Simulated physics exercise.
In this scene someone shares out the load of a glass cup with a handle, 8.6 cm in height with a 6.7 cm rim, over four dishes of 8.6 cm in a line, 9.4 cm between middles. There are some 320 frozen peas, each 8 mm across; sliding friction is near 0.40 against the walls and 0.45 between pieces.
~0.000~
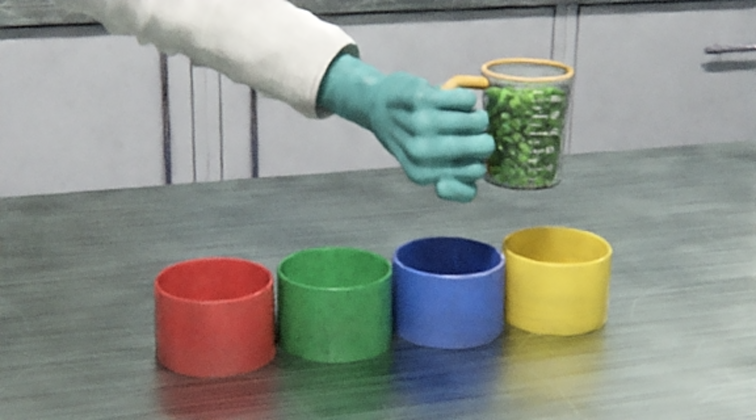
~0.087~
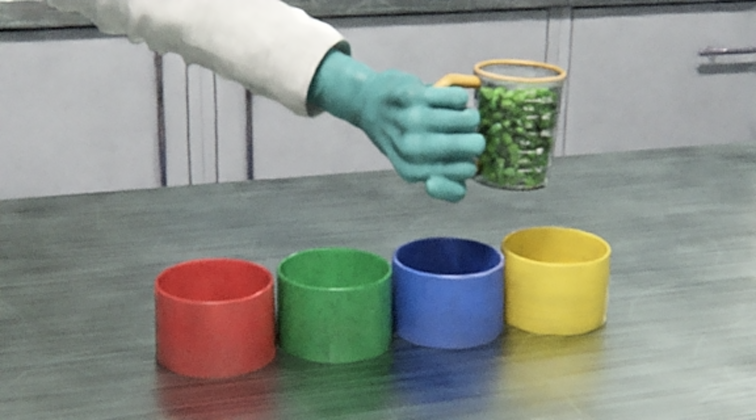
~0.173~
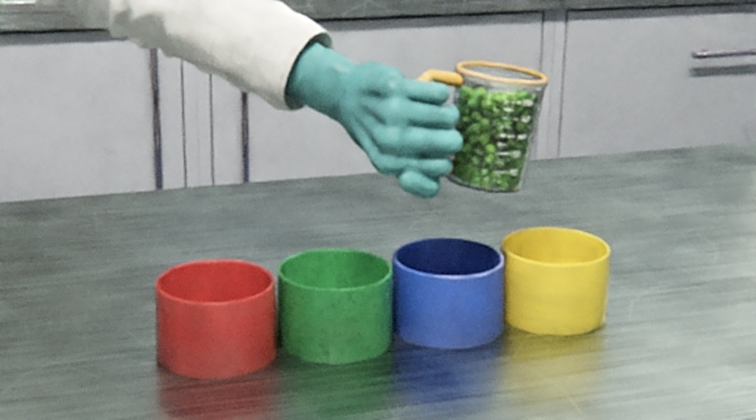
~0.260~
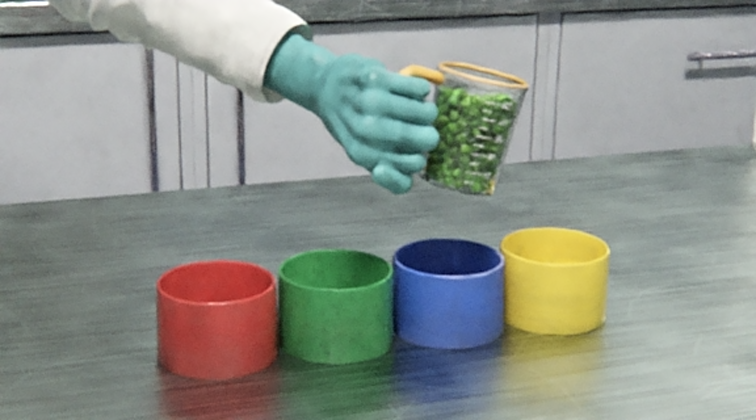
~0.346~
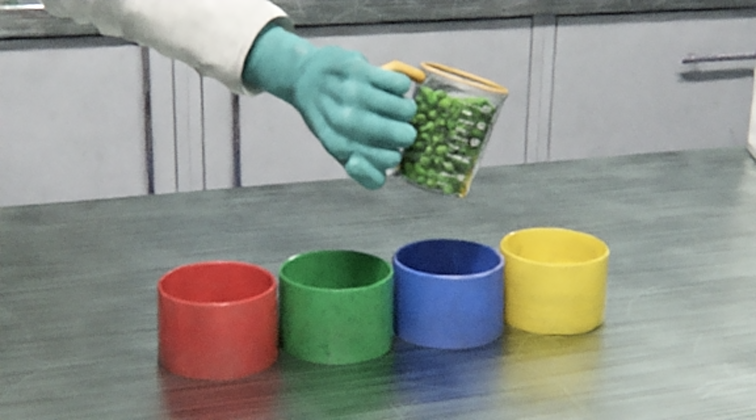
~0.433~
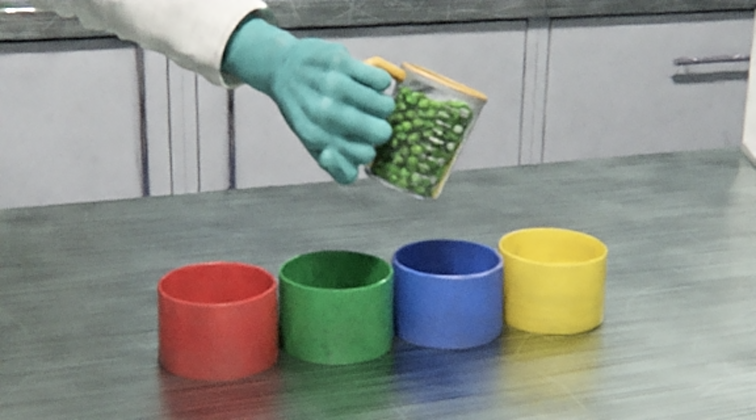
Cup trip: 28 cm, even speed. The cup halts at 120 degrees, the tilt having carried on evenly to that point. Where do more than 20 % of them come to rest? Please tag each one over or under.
Red - over; blue - under; green - under; yellow - under; counter - under.
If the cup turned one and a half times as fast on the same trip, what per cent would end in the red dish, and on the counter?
Red 80; counter 10.
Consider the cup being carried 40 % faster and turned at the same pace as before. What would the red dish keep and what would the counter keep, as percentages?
Shares: Red 80, counter 10.
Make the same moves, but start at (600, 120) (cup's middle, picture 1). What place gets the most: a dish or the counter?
The biggest share goes to green.
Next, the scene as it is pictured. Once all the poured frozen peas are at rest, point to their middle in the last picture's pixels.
Once everything settles, the centre is around (231, 329).
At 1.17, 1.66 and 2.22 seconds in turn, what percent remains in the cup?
In turn: 100, 85, 0.
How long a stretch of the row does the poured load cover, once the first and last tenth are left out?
Length: Approx. 9 cm.
After 1.17 s, tilt 68 degrees; cup holds 100 %.
After 1.66 s, tilt 99 degrees; cup holds 85 %, red 10 %.
After 2.22 s, tilt 120 degrees; cup holds 0 %, red 85 %, green 10 %.
At rest (3.0 s), red 85 %, blue 0 %, green 10 %, yellow 0 %, counter 5 %.
